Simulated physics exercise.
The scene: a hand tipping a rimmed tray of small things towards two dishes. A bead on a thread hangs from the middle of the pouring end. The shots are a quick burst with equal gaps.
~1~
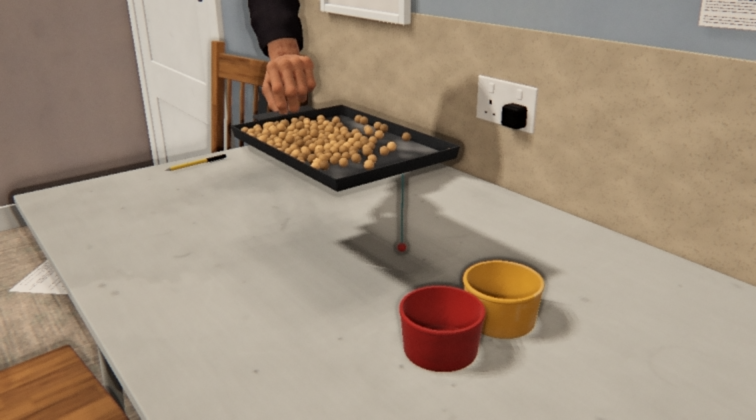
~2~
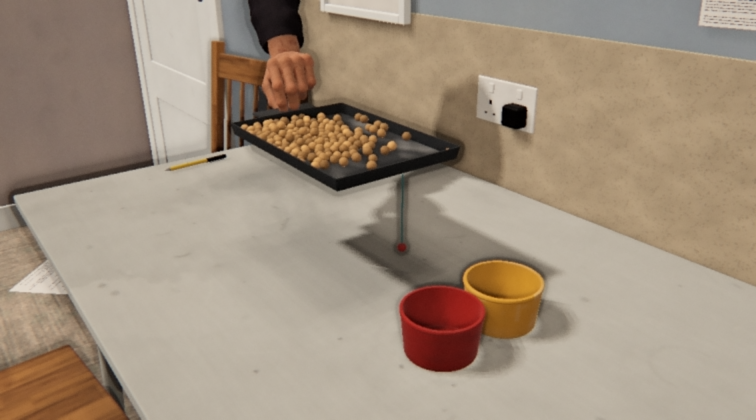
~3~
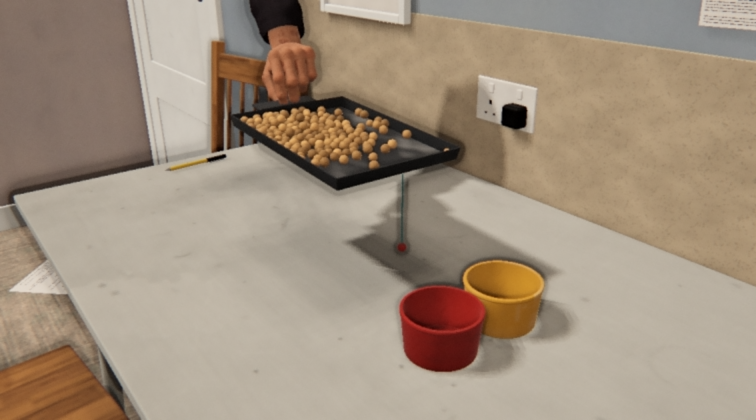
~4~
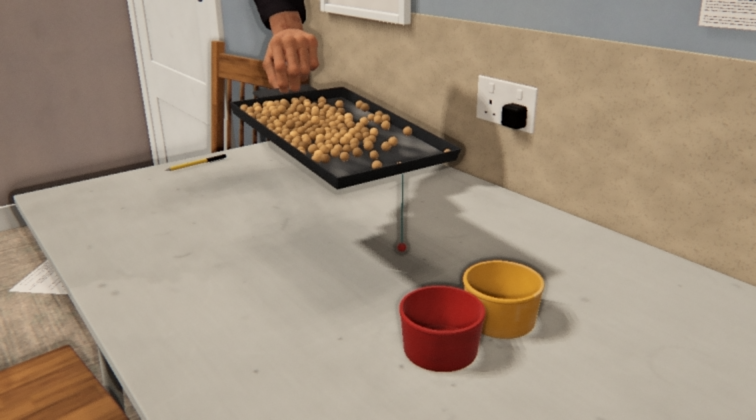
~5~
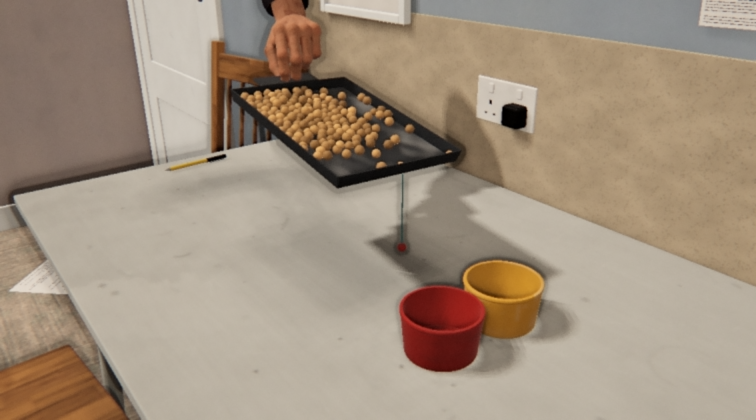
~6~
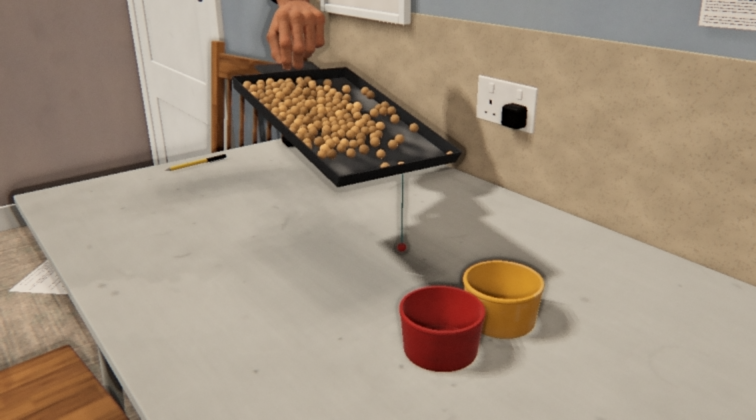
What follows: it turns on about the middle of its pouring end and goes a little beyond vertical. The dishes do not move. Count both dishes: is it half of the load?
They take less than half between them.
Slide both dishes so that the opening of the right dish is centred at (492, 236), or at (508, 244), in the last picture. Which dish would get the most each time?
The first try: The left dish. The second: The left-hand dish.
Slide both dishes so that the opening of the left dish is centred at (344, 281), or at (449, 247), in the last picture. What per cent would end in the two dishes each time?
The first gives 10 %, the second 50 %.
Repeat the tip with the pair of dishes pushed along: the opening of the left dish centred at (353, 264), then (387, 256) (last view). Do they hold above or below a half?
At the first place less than half, at the second less than half.
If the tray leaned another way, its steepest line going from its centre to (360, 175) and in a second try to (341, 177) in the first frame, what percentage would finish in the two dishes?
First some 0, then 0 per cent.
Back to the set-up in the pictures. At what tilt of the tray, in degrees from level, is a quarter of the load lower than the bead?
Near 75 degrees.
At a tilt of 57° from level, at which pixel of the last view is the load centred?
Around (411, 147).
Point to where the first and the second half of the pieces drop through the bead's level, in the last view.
The first part at (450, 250); the rest at (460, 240).
Soon after the last picture, tray tipped steeply; most on the tray; a stray few in the right dish; a small part outside both; a small part in the air.
A little later, tray tipped right over; about a quarter on the tray; a stray few in the left dish; a stray few in the right dish; about two thirds outside both; a small part in the air.
Later still, tray tipped past a quarter turn; a stray few in the left dish; a stray few in the right dish; nearly all outside both.
By the end, tray tipped past a quarter turn; a stray few in the left dish; a stray few in the right dish; nearly all outside both.
